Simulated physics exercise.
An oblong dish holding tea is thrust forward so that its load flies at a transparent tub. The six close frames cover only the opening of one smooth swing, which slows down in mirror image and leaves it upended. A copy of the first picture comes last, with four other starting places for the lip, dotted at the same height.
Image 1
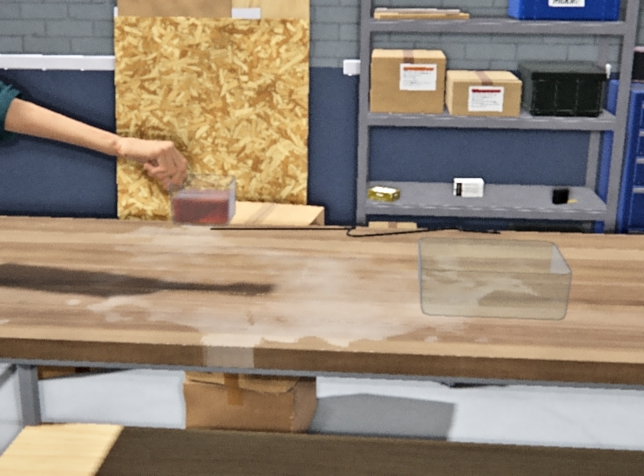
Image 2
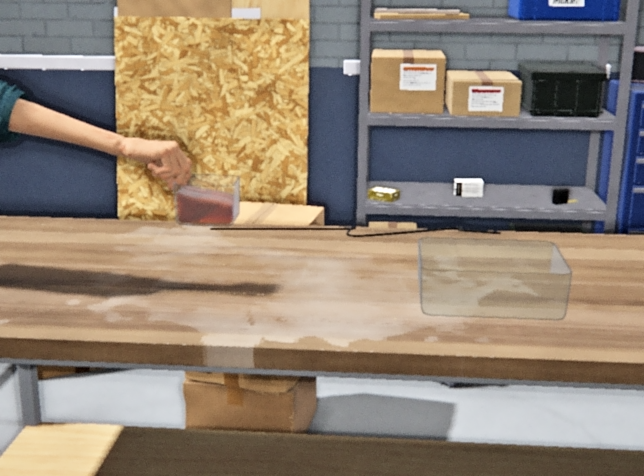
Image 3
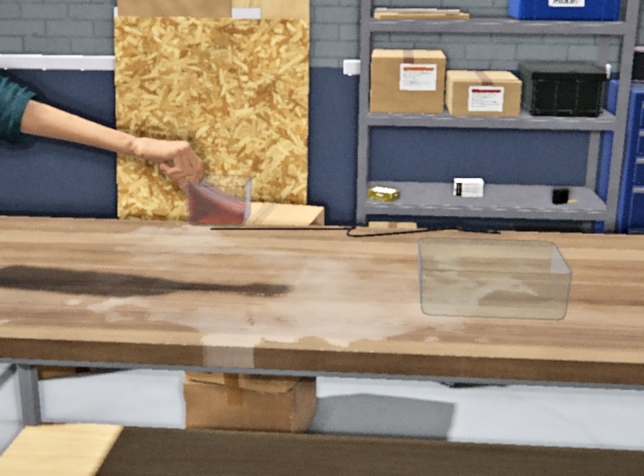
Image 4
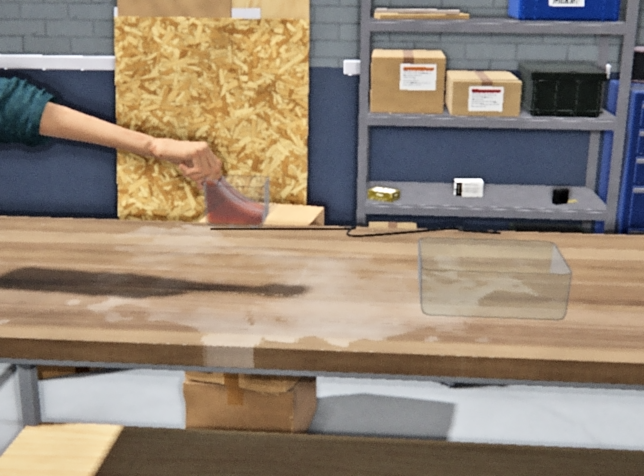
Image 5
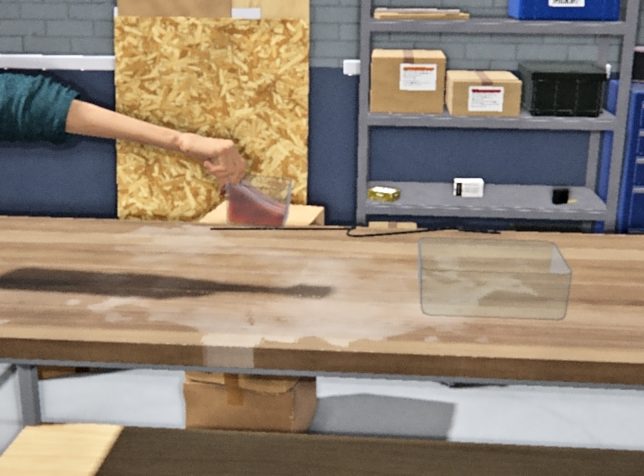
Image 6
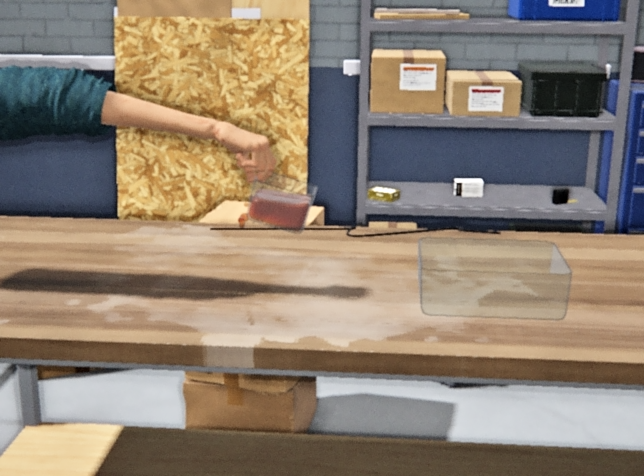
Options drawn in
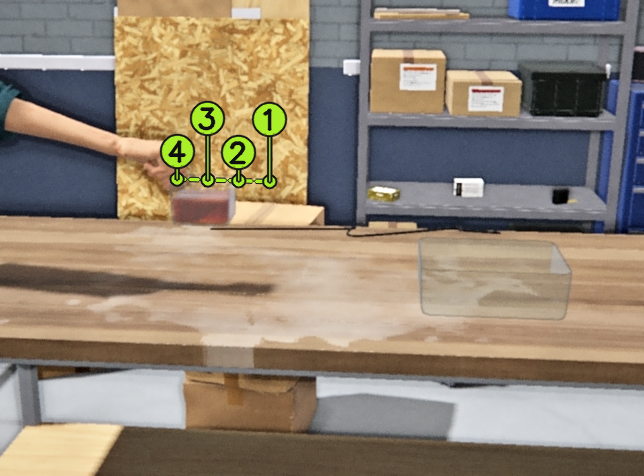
An arm in a dark teal sleeve reaches in from the left over a wooden workbench, seen from the front at a fixed view in a workshop. The hand holds a clear oblong dish of reddish tea, with a transparent tub at right and boxes on grey shelves behind. The arm moves the dish rightward, the tea surging up inside as the dish begins tilting slightly.
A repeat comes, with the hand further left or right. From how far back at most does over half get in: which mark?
It is 1.
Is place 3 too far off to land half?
Yes, it does.
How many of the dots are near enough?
One.
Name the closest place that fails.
Place 2.
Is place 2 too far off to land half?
Yes, it does.
On the marked copy, 1 at (269, 181); 2 at (238, 180); 3 at (207, 180); 4 at (177, 179).
With 1, about 63 % lands in the tub, 32 % falls short and 6 % goes beside or beyond.
With 2, about 27 % lands in the tub, 67 % falls short and 6 % goes beside or beyond.
With 3, about 0 % lands in the tub, 98 % falls short.
With 4, about 0 % lands in the tub, 100 % falls short.
